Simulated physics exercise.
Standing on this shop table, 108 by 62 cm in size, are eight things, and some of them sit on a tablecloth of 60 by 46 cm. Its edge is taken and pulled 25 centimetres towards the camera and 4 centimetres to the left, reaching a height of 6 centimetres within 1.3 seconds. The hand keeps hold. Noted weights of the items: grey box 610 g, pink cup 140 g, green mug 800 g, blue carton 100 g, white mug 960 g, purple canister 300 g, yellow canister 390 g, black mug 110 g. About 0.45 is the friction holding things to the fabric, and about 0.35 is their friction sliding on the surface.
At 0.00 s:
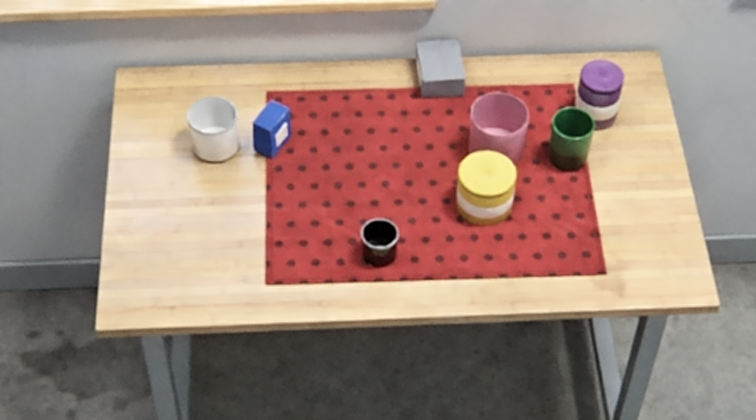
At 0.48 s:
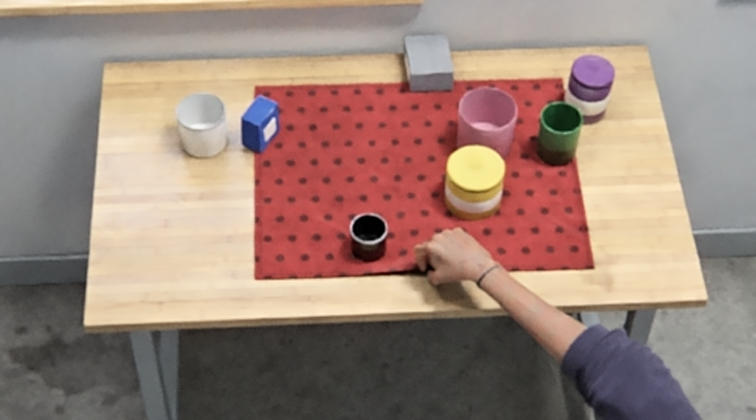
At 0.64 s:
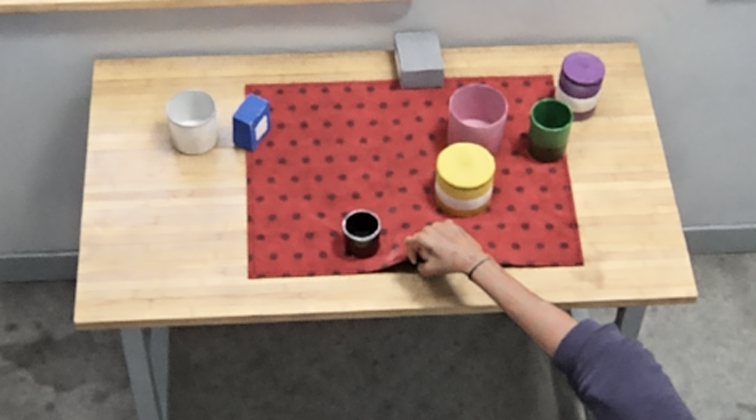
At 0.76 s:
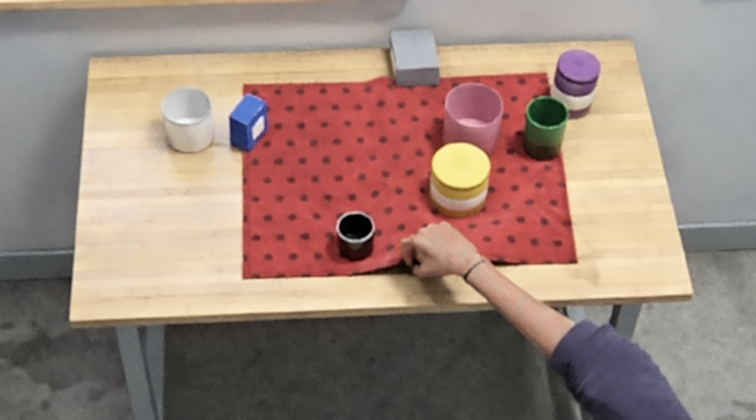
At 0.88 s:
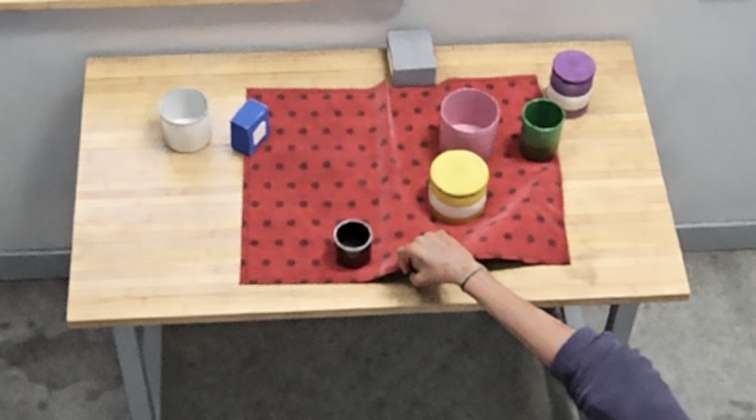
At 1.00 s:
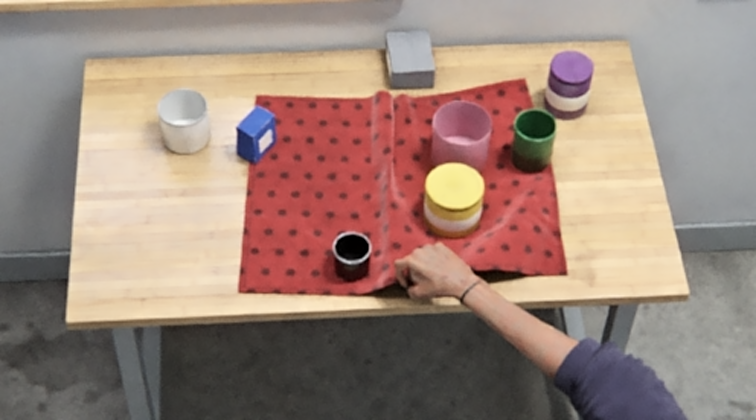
On a wooden table, a hand grips a red tablecloth and pulls it slightly forward, shifting several containers.
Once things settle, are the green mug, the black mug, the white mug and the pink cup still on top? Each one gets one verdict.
Outcome: I reckon the green mug will survive up there; I reckon the black mug won't survive up there; I reckon the white mug will survive up there; I reckon the pink cup will survive up there.
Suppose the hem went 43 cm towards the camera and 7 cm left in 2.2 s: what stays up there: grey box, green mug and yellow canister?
In that case grey box holds on, green mug is lost over the edge and yellow canister is lost over the edge.
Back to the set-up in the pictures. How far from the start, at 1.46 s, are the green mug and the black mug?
Green mug 15 cm, black mug 20 cm.
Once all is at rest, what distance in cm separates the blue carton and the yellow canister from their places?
Blue carton 25 cm, yellow canister 30 cm.
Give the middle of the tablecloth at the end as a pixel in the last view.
Its centre lands at about (371, 281).
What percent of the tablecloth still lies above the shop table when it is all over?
Near 65 in a hundred.
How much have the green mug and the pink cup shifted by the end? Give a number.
The green mug ends 25 cm from where it began, and the pink cup ends 25 cm from where it began.
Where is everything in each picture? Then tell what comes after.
The first picture shows green mug (574, 123); black mug (380, 233); white mug (212, 115); pink cup (500, 114); tablecloth corners (266, 285) (267, 92) (607, 274).
The second picture shows tablecloth corners (255, 280) (255, 87); grip (426, 269).
The third picture shows black mug (362, 225); tablecloth corners (248, 278) (245, 85); grip (417, 261).
The fourth picture shows blue carton (247, 108); yellow canister (461, 164); black mug (356, 227); tablecloth corners (243, 279) (243, 85); grip (412, 263).
The fifth picture shows pink cup (470, 110); blue carton (249, 113); green mug (544, 114); tablecloth corners (240, 284) (247, 89); grip (408, 272).
The sixth picture shows green mug (536, 125); black mug (352, 247); white mug (183, 107); pink cup (463, 123); tablecloth corners (238, 292) (256, 96) (525, 78) (568, 275); grip (406, 284).
By 1.2 s, 95 % of the tablecloth is still over the top; pink cup 12 cm off its start, black mug 11 cm off its start, green mug 11 cm off its start.
By 1.5 s, 80 % of the tablecloth is still over the top; pink cup 19 cm off its start, black mug 19 cm off its start, green mug 17 cm off its start.
By 1.7 s, 70 % of the tablecloth is still over the top; black mug over the edge, pink cup 24 cm off its start at (425, 199), green mug 22 cm off its start at (497, 195).
By 1.9 s, 65 % of the tablecloth is still over the top; black mug over the edge, pink cup 27 cm off its start, green mug 25 cm off its start.
By 3.5 s, 65 % of the tablecloth is still over the top; black mug over the edge, pink cup 27 cm off its start at (421, 211), green mug 25 cm off its start at (492, 210), white mug 0 cm off its start at (183, 107).
